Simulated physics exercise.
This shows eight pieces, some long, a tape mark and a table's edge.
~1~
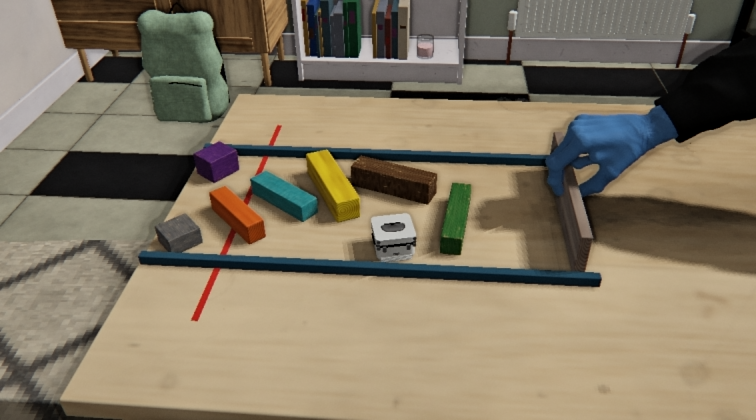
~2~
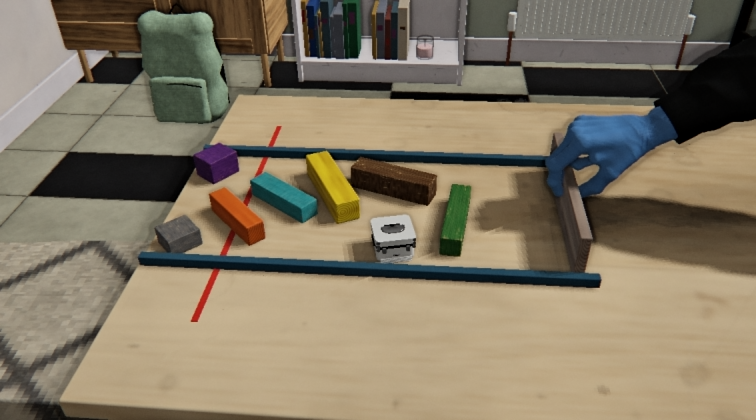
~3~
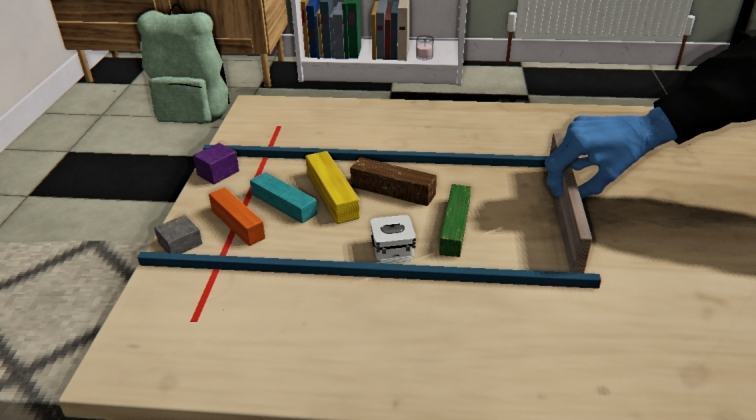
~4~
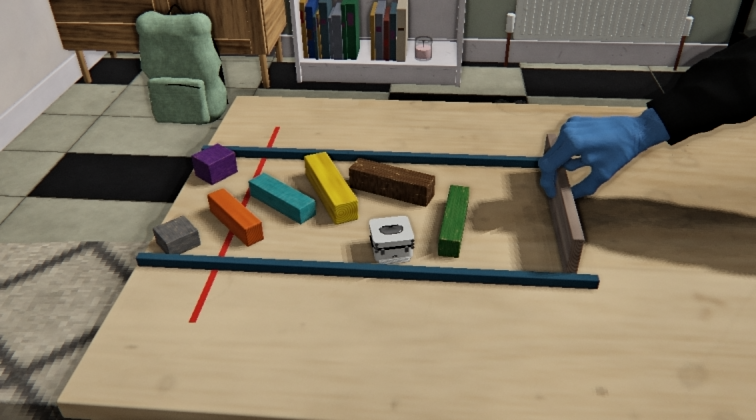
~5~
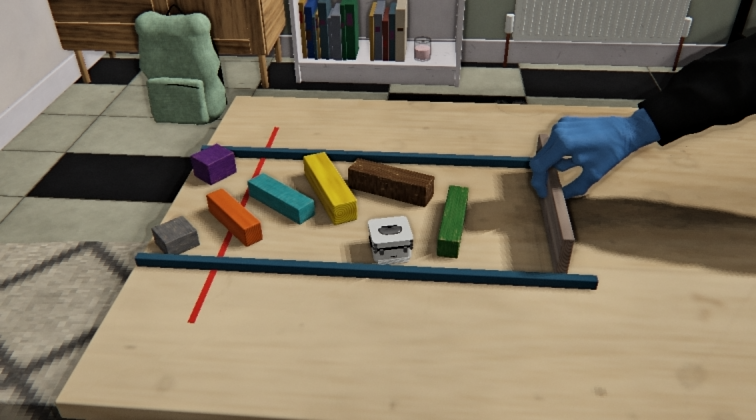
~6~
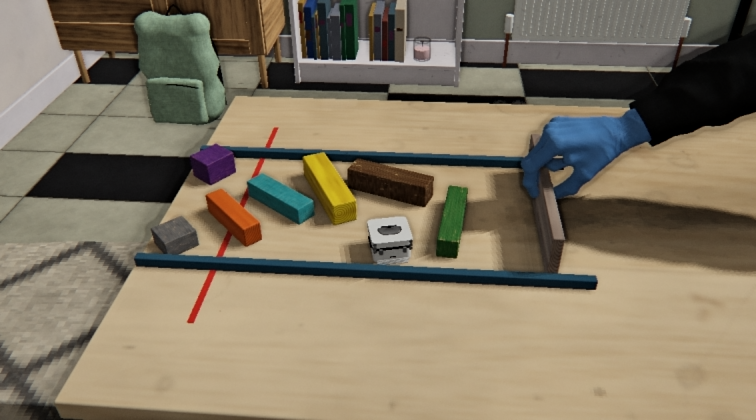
A blue-gloved hand sliding an upright board slightly left between two dark rails, while coloured blocks lie still on a wooden table.
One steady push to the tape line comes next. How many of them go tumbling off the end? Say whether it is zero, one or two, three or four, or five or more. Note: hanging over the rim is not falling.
The number going over the edge will be one or at most two.
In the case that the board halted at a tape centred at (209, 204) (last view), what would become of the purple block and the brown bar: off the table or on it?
Here the purple block is off by the end and the brown bar is on by the end.
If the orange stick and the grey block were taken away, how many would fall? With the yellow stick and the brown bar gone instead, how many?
Try 1: 0; try 2: 1.
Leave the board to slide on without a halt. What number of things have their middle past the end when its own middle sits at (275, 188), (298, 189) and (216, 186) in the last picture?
The counts would come out as 0, 0 and 4.
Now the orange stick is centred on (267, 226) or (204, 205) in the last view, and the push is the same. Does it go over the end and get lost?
In order, falls away; falls away.
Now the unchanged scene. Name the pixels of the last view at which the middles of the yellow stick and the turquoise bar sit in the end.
In the last view, the middles sit near (212, 183) and near (185, 194).
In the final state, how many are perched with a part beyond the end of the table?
Overhang count: 1.
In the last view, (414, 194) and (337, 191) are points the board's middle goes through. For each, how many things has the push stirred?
Up to then 3, and up to the other point 5.
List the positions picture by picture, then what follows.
In the first picture, grey block (179, 235); purple block (217, 162); orange stick (237, 215); board (568, 197); tape (246, 203).
In the second picture, purple block (217, 163); board (567, 198).
In the third picture, orange stick (236, 216); turquoise bar (283, 197).
In the fourth picture, grey block (177, 236); yellow stick (330, 186).
In the fifth picture, purple block (214, 164); brown bar (391, 182).
In the sixth picture, grey block (175, 237); purple block (213, 164); orange stick (233, 217); board (543, 199); tape (242, 205).
Soon after, none off yet; grey block at rest near (175, 237); purple block at rest near (213, 164); orange stick at rest near (233, 217).
Then, none off yet; grey block at rest near (172, 237); purple block at rest near (213, 164); orange stick moved a little near (197, 213).
At rest, the number that fall off is one or two; fallen, orange stick and grey block.
